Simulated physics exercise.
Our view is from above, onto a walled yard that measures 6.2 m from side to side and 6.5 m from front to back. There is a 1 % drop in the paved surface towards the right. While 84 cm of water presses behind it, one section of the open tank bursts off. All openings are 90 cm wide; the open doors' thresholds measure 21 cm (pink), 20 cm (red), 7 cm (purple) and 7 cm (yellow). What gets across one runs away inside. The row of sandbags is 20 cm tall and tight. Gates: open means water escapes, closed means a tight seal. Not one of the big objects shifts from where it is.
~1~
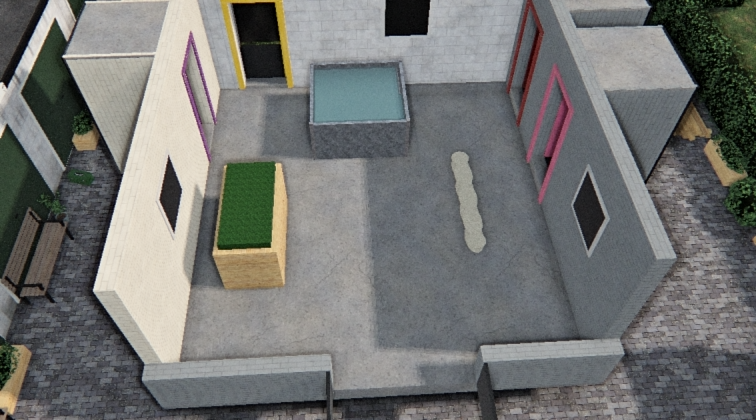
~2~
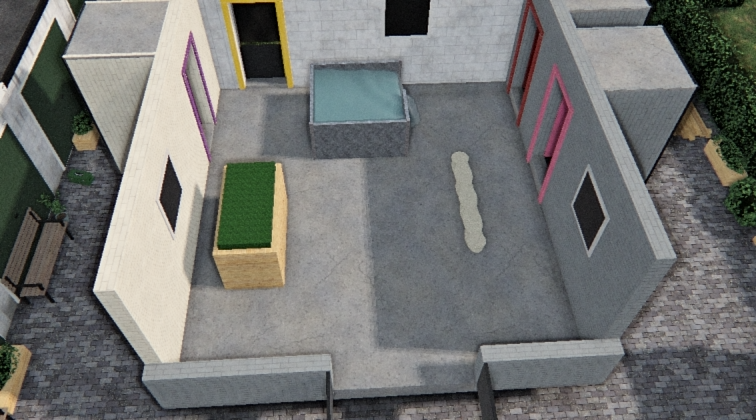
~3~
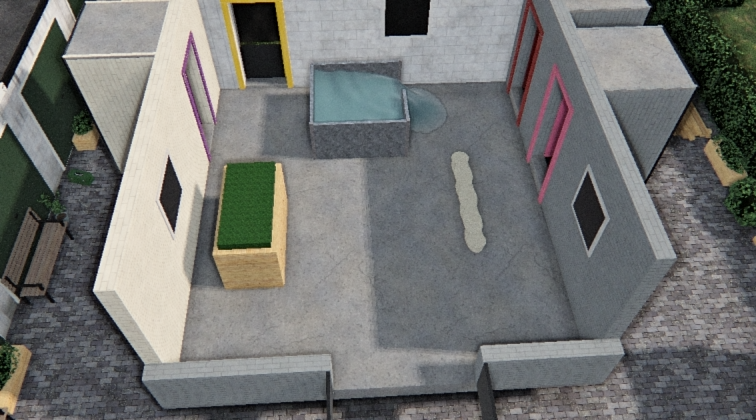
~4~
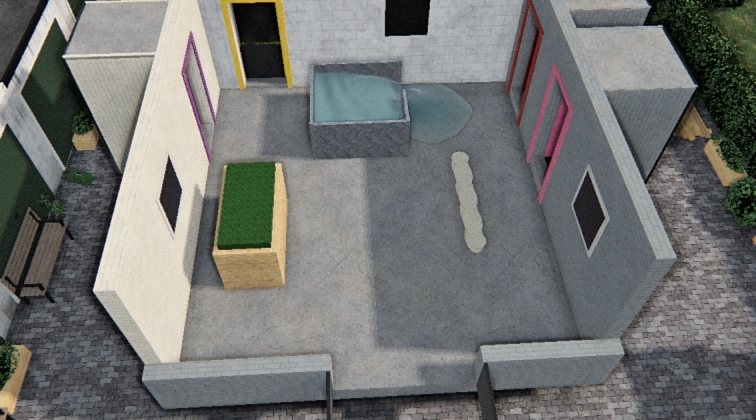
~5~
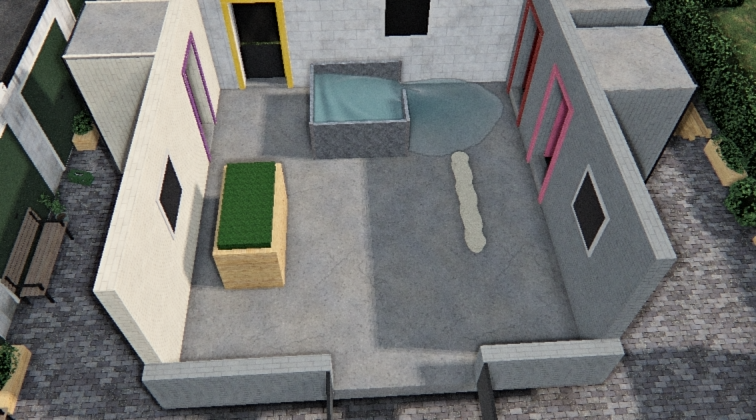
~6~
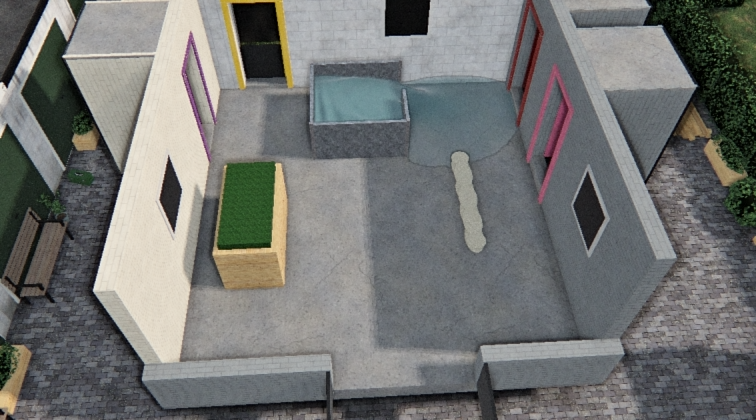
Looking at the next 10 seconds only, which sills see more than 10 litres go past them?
Over those seconds, the pink door sees 10 litres or less; the red door sees more than 10 litres; the purple door sees 10 litres or less; the yellow door sees 10 litres or less.
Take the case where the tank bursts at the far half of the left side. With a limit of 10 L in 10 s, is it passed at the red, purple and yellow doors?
Log - red: Threshold not reached, purple: Threshold topped, yellow: Threshold topped.
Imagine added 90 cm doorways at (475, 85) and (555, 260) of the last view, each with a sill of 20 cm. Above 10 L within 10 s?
Door 1: Higher; door 2: Lower.
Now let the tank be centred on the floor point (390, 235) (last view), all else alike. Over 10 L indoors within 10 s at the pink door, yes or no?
Then, at pink, it's too much.
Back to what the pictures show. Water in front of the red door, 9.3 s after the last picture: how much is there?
The depth there is near 10.5 cm.
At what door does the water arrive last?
Door: Purple.
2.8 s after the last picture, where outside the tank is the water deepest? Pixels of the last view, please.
That would be near pixel (511, 104).
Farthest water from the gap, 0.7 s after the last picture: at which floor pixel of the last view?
Around pixel (540, 204).
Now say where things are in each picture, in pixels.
In the first picture, the open tank at (358, 94) is whole and still, 84 cm deep.
In the second picture, the front is at a hidden place, 0.5 m from the gap at (400, 97); 0.2 m2 of floor is under water; 84 cm left at the back of the open tank.
In the third picture, water pours out at (399, 100) and has run 0.9 m, to (443, 118); typically 12 cm deep outside, 84 cm at the open tank's back.
In the fourth picture, the front is at (468, 115), 1.4 m from the gap at (399, 101); 1.9 m2 of floor is under water; 79 cm left at the back of the open tank.
In the fifth picture, the front is at (500, 104), 2.1 m from the gap at (399, 101); 3.5 m2 of floor is under water; 70 cm left at the back of the open tank.
In the sixth picture, the front is at (506, 85), 2.5 m from the gap at (399, 101); 4.7 m2 of floor is under water; 72 cm left at the back of the open tank.
Then, 0.7 s after the last picture water covers 15 % of the floor and is deepest (60 cm) near (506, 87); pink door 14 cm at the sill, 0 L in, red door 44 cm at the sill, 51 L in, purple door not reached, yellow door not reached.
Then, 1.5 s after the last picture water covers 25 % of the floor and is deepest (42 cm) near (510, 98); pink door 16 cm at the sill, 0 L in, red door 41 cm at the sill, 170 L in, purple door not reached, yellow door not reached.
Then, 2.8 s after the last picture water covers 35 % of the floor and is deepest (33 cm) near (511, 104); pink door 12 cm at the sill, 0 L in, red door 30 cm at the sill, 269 L in, purple door not reached, yellow door 1 cm at the sill, 0 L in.
Then, 5.3 s after the last picture water covers 50 % of the floor and is deepest (26 cm) near (583, 350); pink door 9 cm at the sill, 0 L in, red door 17 cm at the sill, 311 L in, purple door not reached, yellow door 2 cm at the sill, 0 L in.
Then, 9.3 s after the last picture water covers 90 % of the floor and is deepest (14 cm) near (586, 361); pink door 6 cm at the sill, 0 L in, red door 10 cm at the sill, 311 L in, purple door 2 cm at the sill, 0 L in, yellow door 2 cm at the sill, 0 L in.
